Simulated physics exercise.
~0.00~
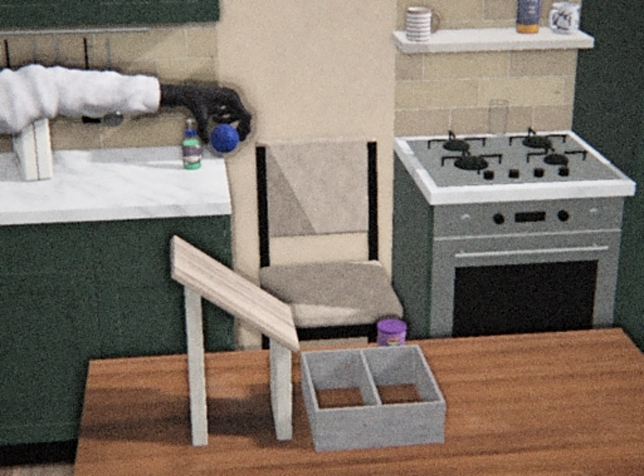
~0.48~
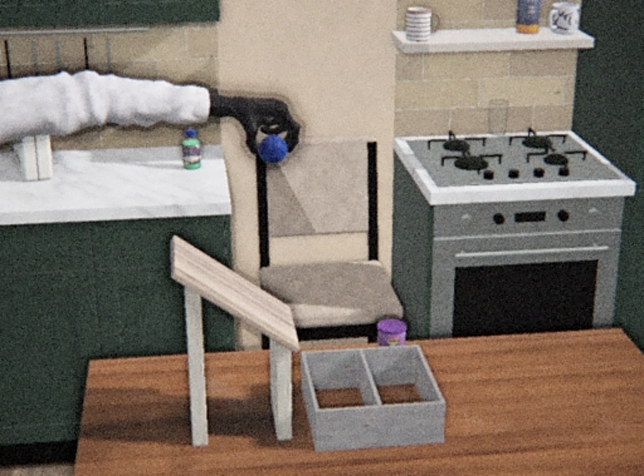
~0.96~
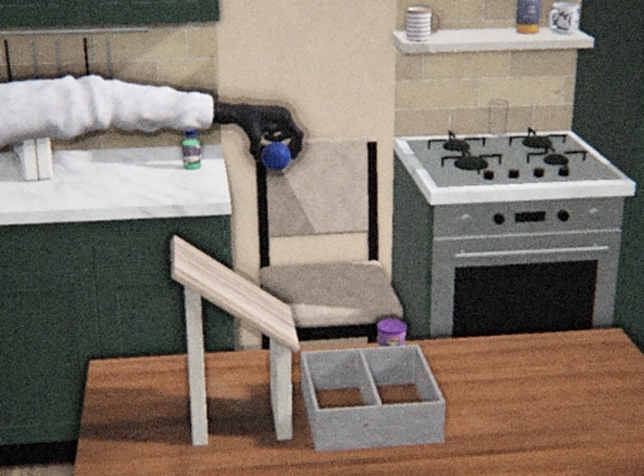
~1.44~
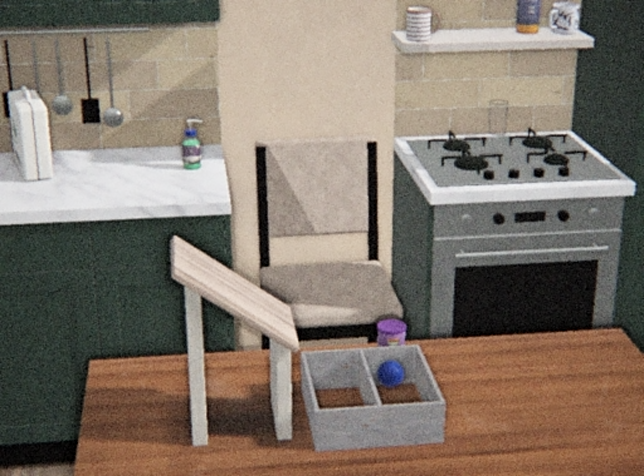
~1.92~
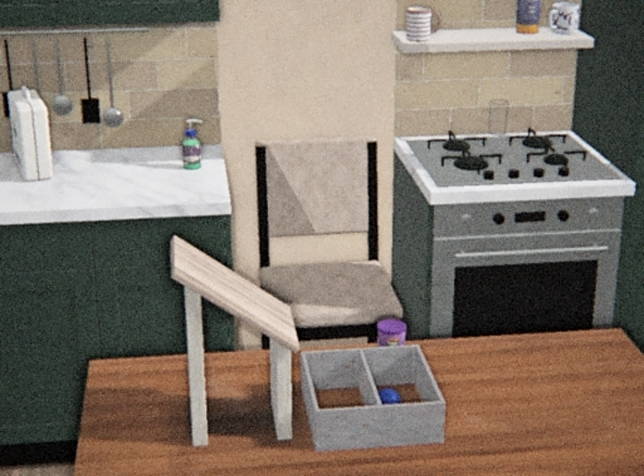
A blue ball is carried right by a gloved hand and lands in the tray's right compartment.
